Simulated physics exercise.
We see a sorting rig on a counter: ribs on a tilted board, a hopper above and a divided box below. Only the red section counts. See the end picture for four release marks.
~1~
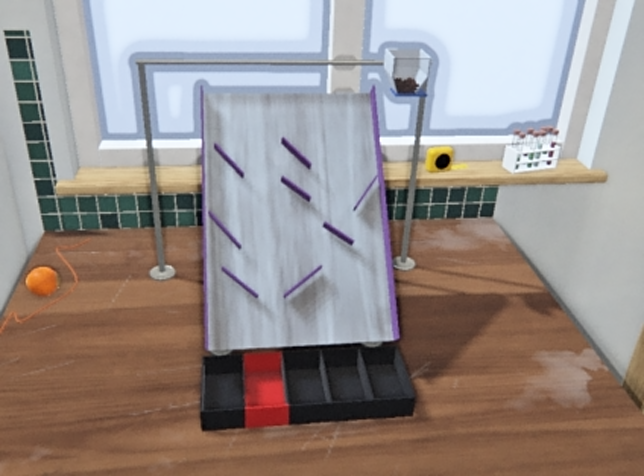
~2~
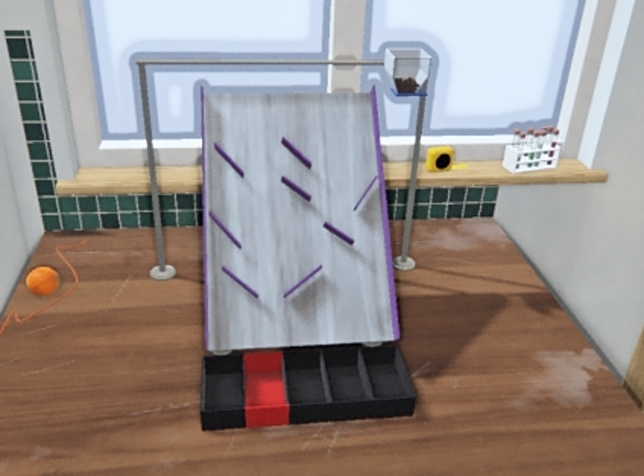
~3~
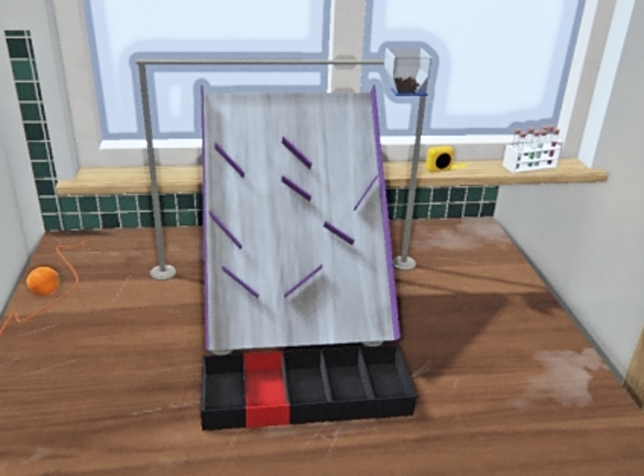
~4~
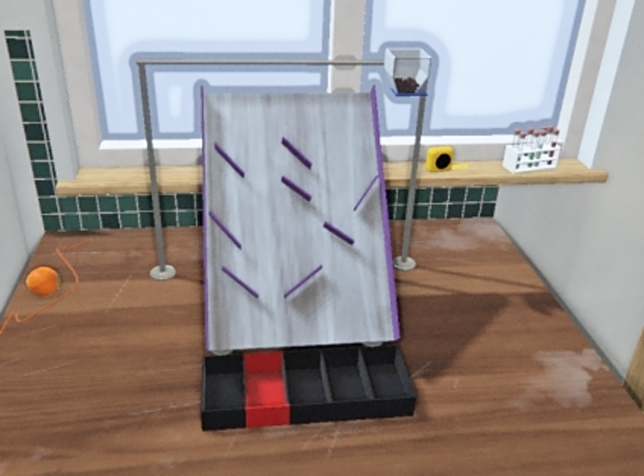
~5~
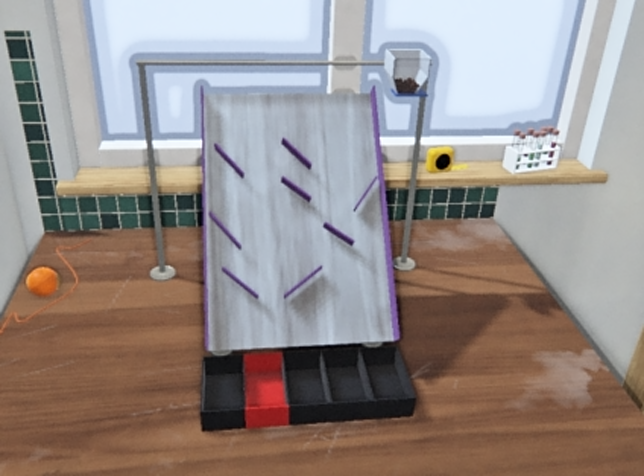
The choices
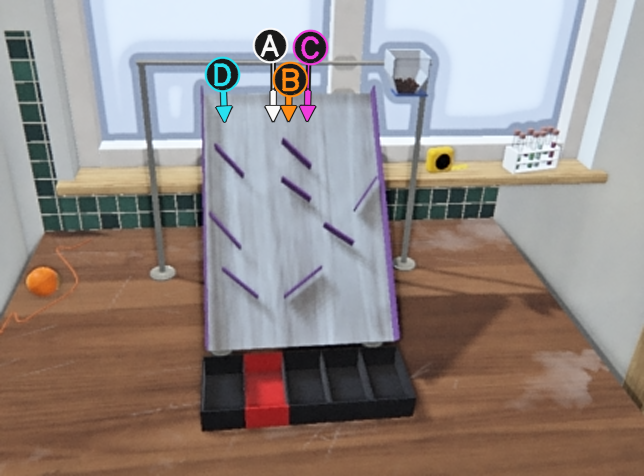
At the start, a tilted board with purple ribs stands on a wooden counter, a clear hopper of small dark berries at its upper right and a black divided box with one red section below. Nothing visibly moves; the berries stay in the hopper and the box remains empty.
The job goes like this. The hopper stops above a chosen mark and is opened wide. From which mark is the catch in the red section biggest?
Choose D.
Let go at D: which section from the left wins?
The second from the left.
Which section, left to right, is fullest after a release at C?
The fifth.
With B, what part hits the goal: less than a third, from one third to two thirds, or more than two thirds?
Less than a third.
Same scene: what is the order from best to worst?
Best to worst: D, A, B, C.
On the marked copy, mark A meets the board at (273, 115); mark B meets the board at (288, 115); mark C meets the board at (307, 115); mark D meets the board at (224, 116).
With A, roughly a quarter in the red section, roughly two thirds in other sections, about a tenth outside the box.
With B, about a tenth in the red section, the larger part in other sections, about a tenth outside the box.
With C, not one piece in the red section, almost all in other sections, just a few outside the box.
With D, roughly two thirds in the red section, roughly a quarter in other sections, just a few outside the box.
